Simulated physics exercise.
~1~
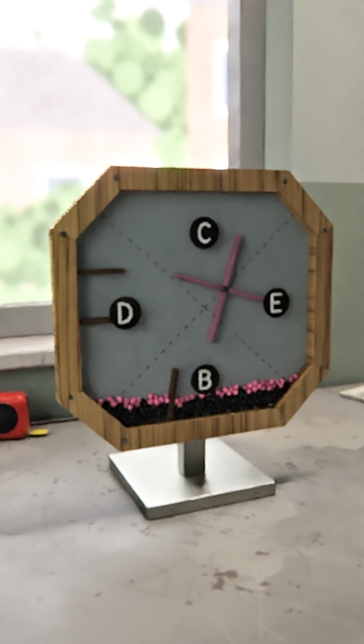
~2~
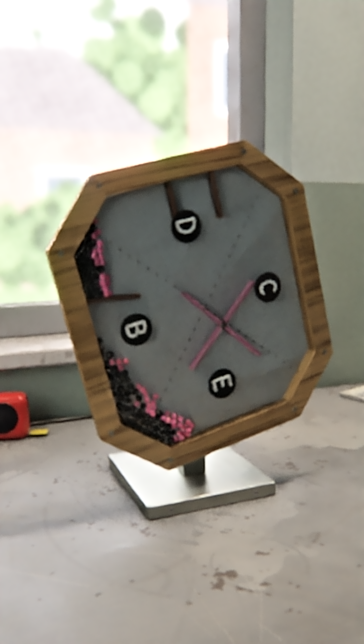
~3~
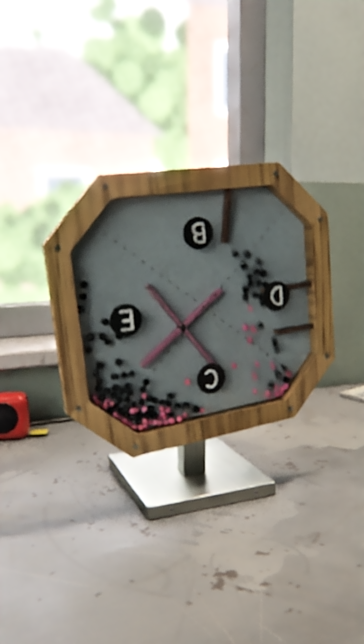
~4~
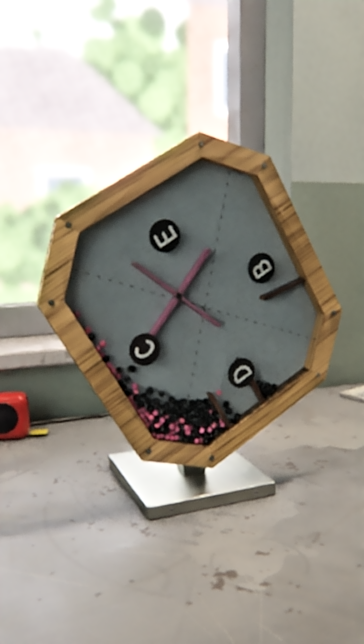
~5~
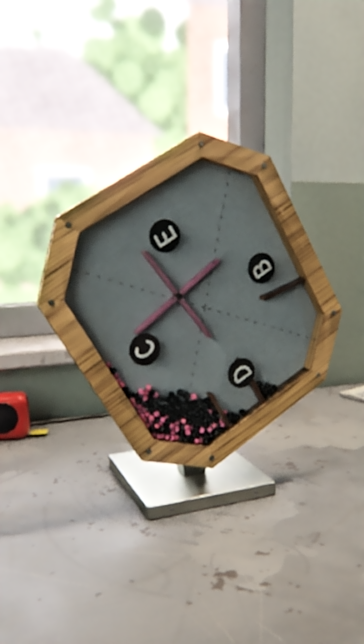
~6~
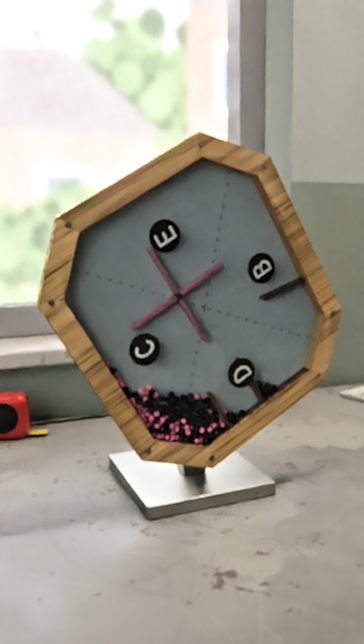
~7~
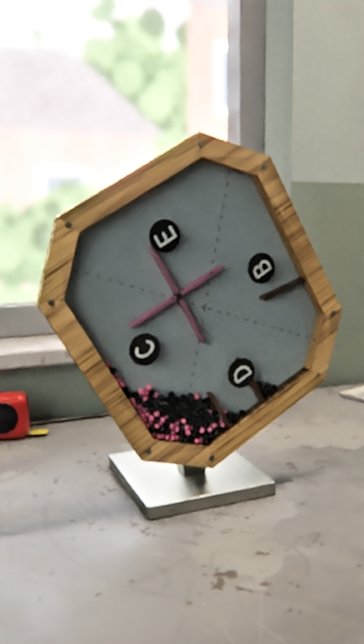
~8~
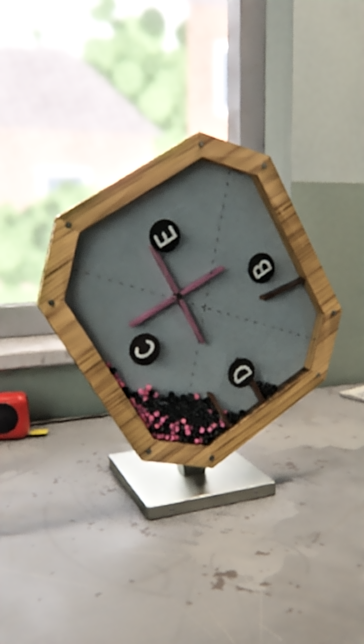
An octagonal box of black and pink beads spins clockwise, then stops with beads piled low.
